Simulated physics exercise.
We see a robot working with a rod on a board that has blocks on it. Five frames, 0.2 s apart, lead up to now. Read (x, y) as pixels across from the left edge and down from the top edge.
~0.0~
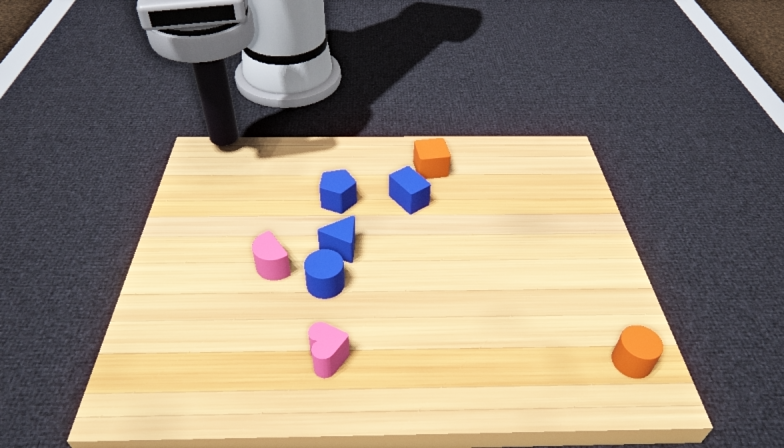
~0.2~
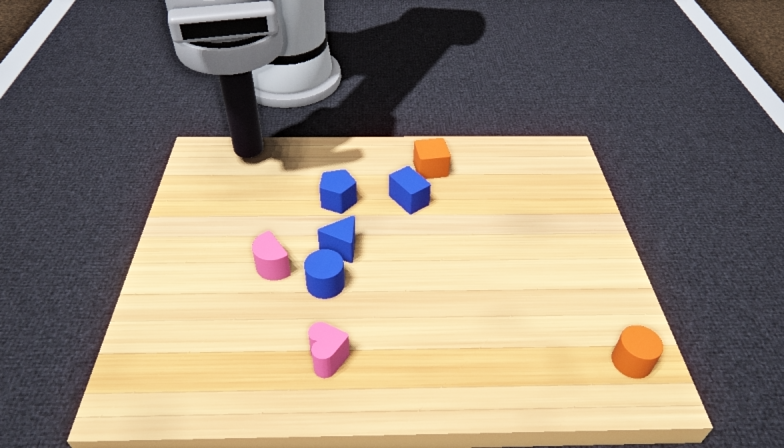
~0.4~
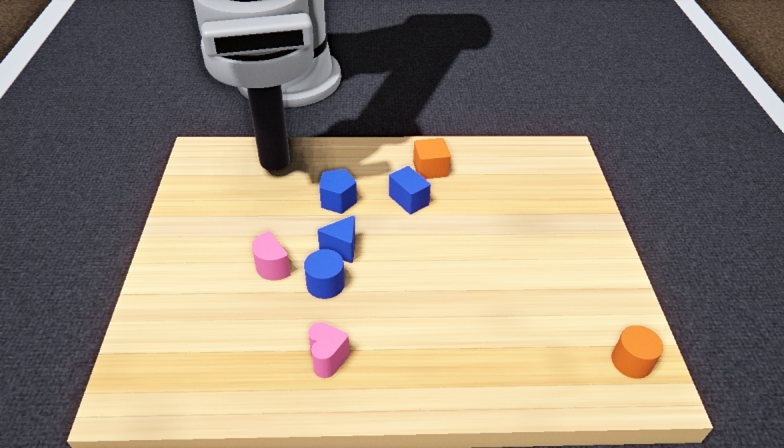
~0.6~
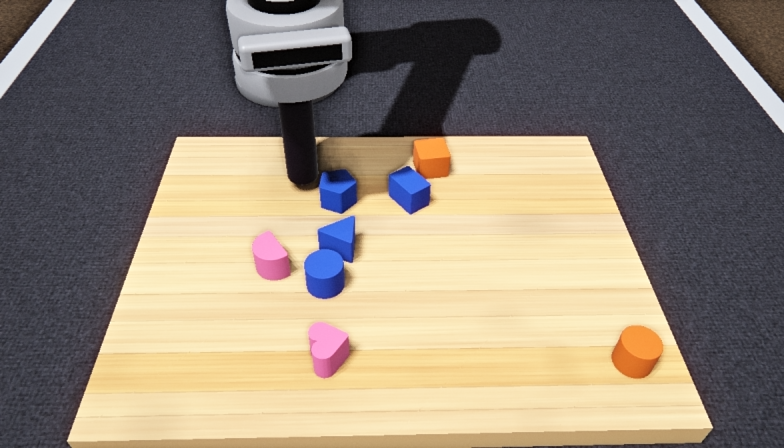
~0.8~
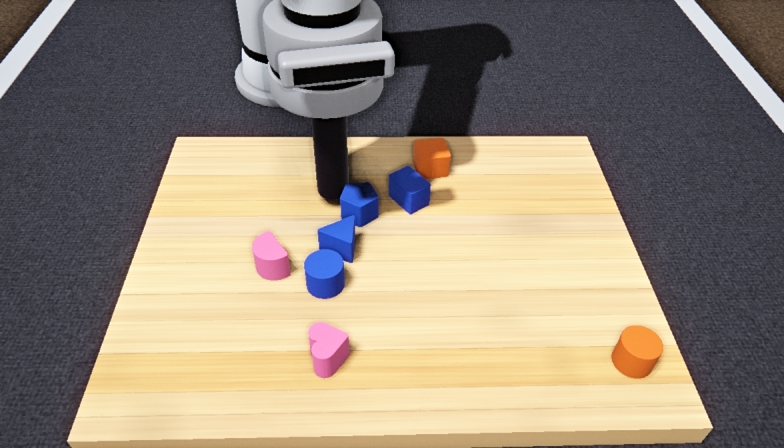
A robot arm lowered over a wooden board slid its black rod right and toward the viewer among scattered blocks, then nudged the blue five-sided block a little toward the blue rectangular one.
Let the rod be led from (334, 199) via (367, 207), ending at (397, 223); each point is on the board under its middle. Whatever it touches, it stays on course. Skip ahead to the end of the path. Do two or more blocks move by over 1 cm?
Short answer: No.
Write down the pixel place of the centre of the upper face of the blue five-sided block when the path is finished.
(397, 227)
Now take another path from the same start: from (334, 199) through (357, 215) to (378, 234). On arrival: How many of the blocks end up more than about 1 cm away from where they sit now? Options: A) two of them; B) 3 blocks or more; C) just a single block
The one that fits is C, just a single block.
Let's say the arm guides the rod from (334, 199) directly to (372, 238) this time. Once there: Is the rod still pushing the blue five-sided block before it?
Yes, that is how it ends up.
What follows on the original path. Halfway along, rod (367, 200); blue five-sided block (381, 208), turned 45° clockwise.
At the end, rod (397, 215); blue five-sided block (397, 227), turned 90° clockwise; blue rectangular block unmoved.
